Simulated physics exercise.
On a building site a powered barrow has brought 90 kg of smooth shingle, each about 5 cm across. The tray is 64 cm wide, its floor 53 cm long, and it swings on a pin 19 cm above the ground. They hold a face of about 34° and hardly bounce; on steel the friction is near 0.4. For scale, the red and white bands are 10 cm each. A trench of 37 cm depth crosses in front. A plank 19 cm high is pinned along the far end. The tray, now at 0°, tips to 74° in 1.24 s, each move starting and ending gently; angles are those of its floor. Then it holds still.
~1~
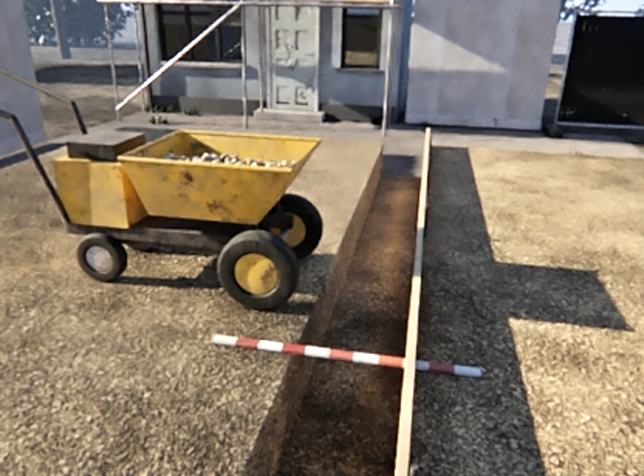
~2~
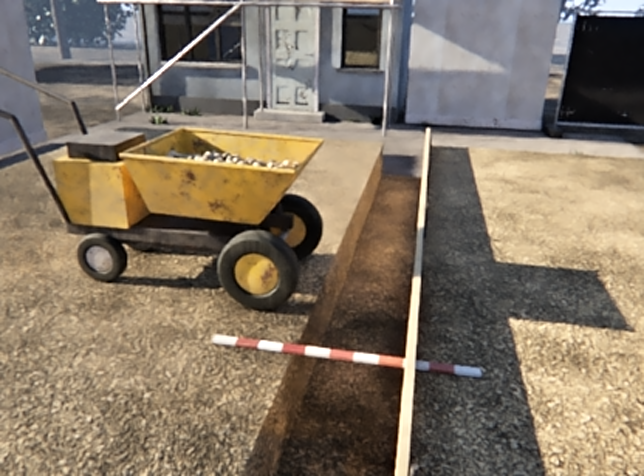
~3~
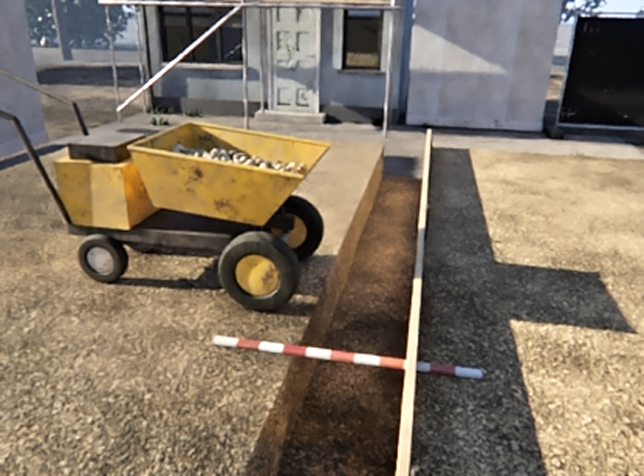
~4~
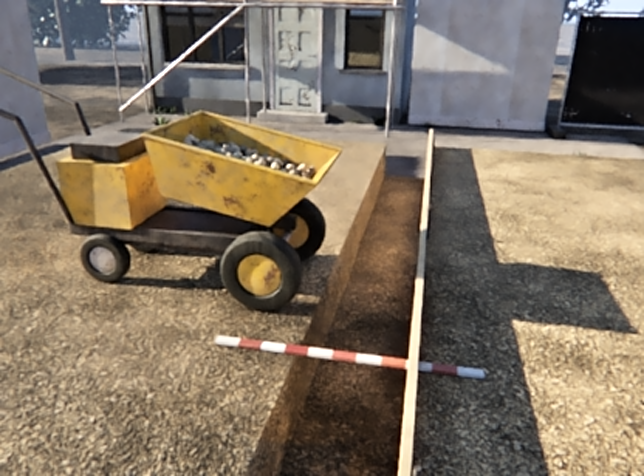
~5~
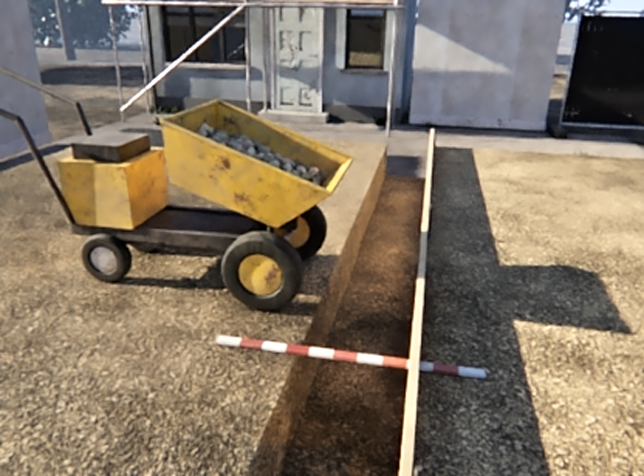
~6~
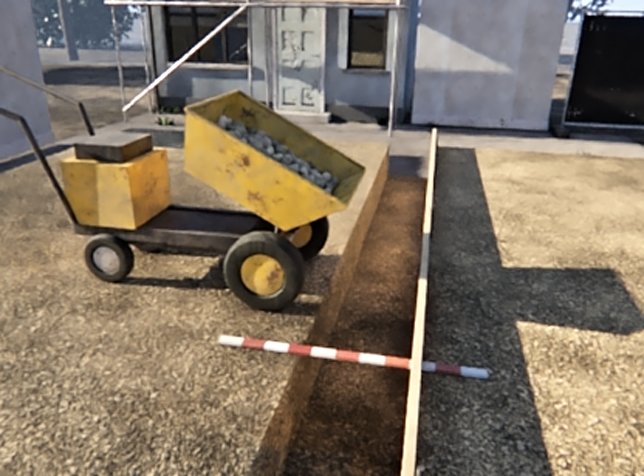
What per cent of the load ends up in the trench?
Some 94 per cent of it.
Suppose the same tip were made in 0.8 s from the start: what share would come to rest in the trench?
In that case some 85 per cent.
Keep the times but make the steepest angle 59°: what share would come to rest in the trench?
Then about 60 per cent.
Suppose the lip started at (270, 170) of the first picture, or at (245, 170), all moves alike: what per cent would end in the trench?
About 100 and 100 per cent.
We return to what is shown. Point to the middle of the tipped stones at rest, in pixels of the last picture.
Around (384, 347).
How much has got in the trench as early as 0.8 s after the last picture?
About 45 per cent by then.
Then, 0.4 s after the last picture the floor is at 62°, 100 % in the tray; the foremost stones are at (379, 234).
Then, 0.8 s after the last picture the floor is at 74°, 54 % in the tray, 43 % in the trench, 3 % past the trench; the foremost stones are at (460, 280).
Then, 1.2 s after the last picture the floor is at 74°, 17 % in the tray, 76 % in the trench, 6 % past the trench; the foremost stones are at (510, 295).
Then, 3.1 s after the last picture the floor is at 74°, 0 % in the tray, 94 % in the trench, 6 % past the trench; the foremost stones are at (522, 295).
